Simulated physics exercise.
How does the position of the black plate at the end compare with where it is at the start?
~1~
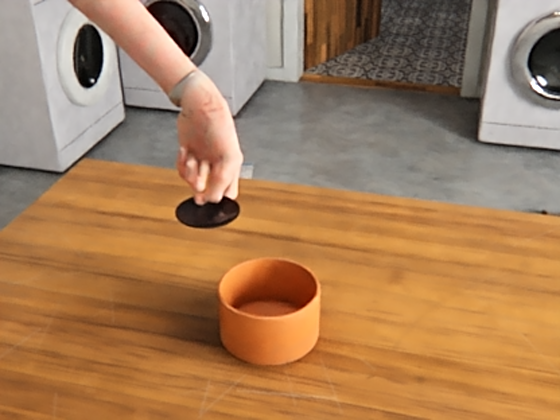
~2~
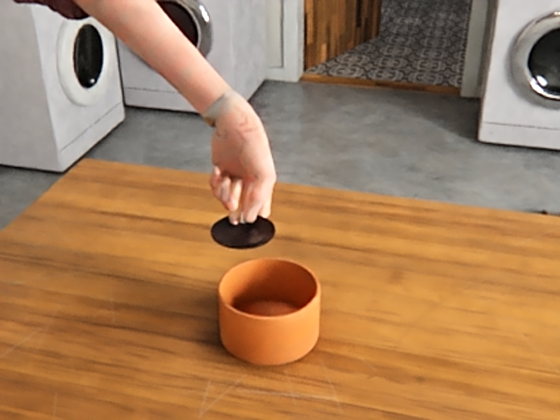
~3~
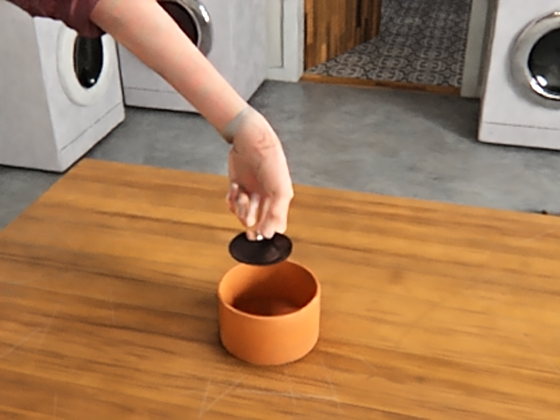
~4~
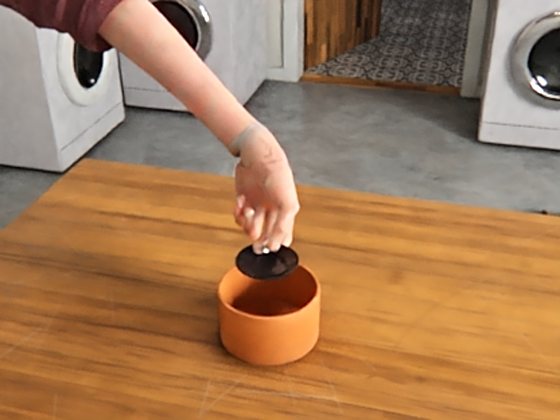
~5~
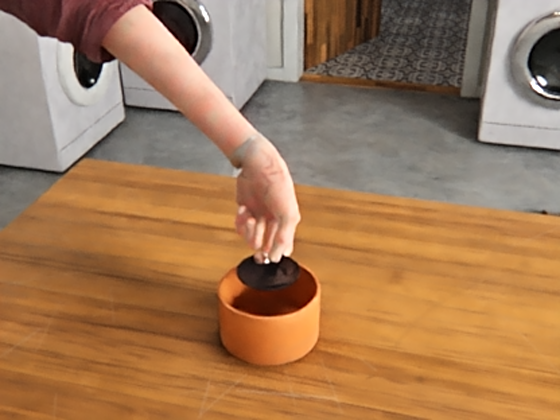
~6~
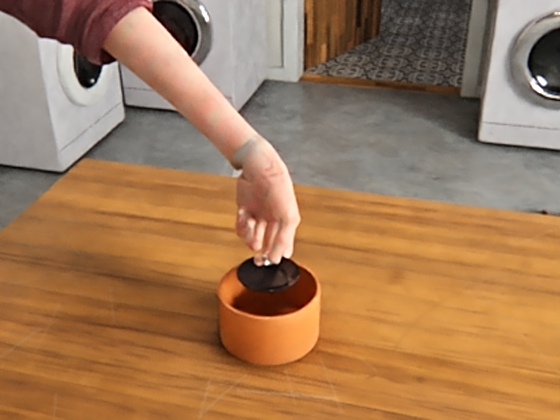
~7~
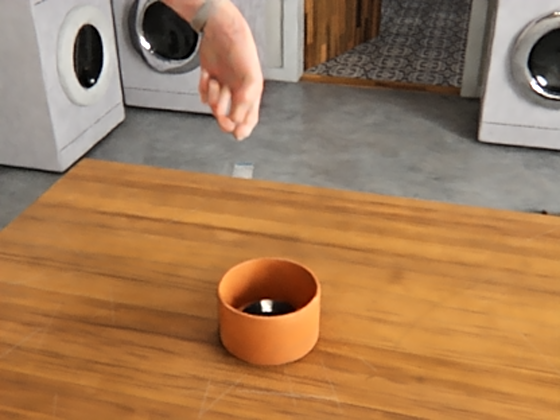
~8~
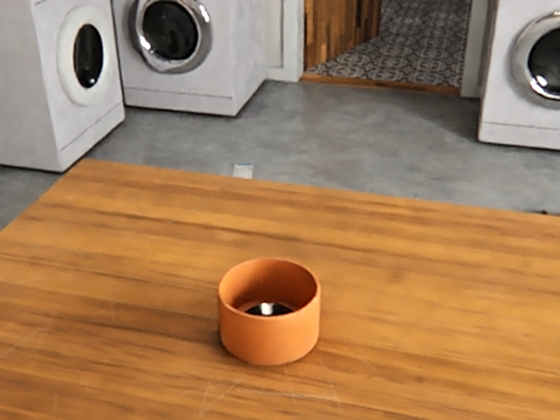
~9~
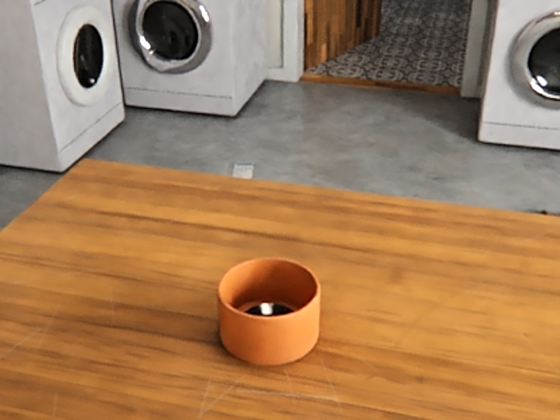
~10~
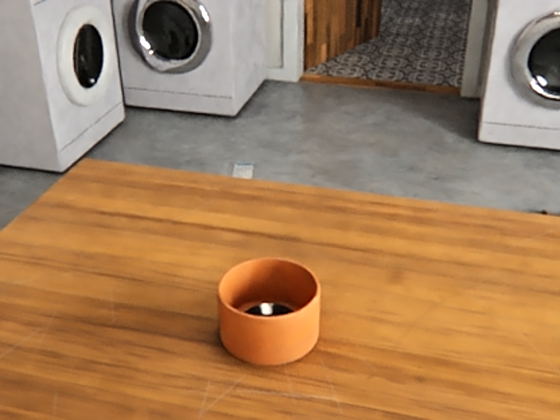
At the start the black plate is held in the air above and a little to the left of the orange container. By the end it is lower and further right, resting down inside the container.
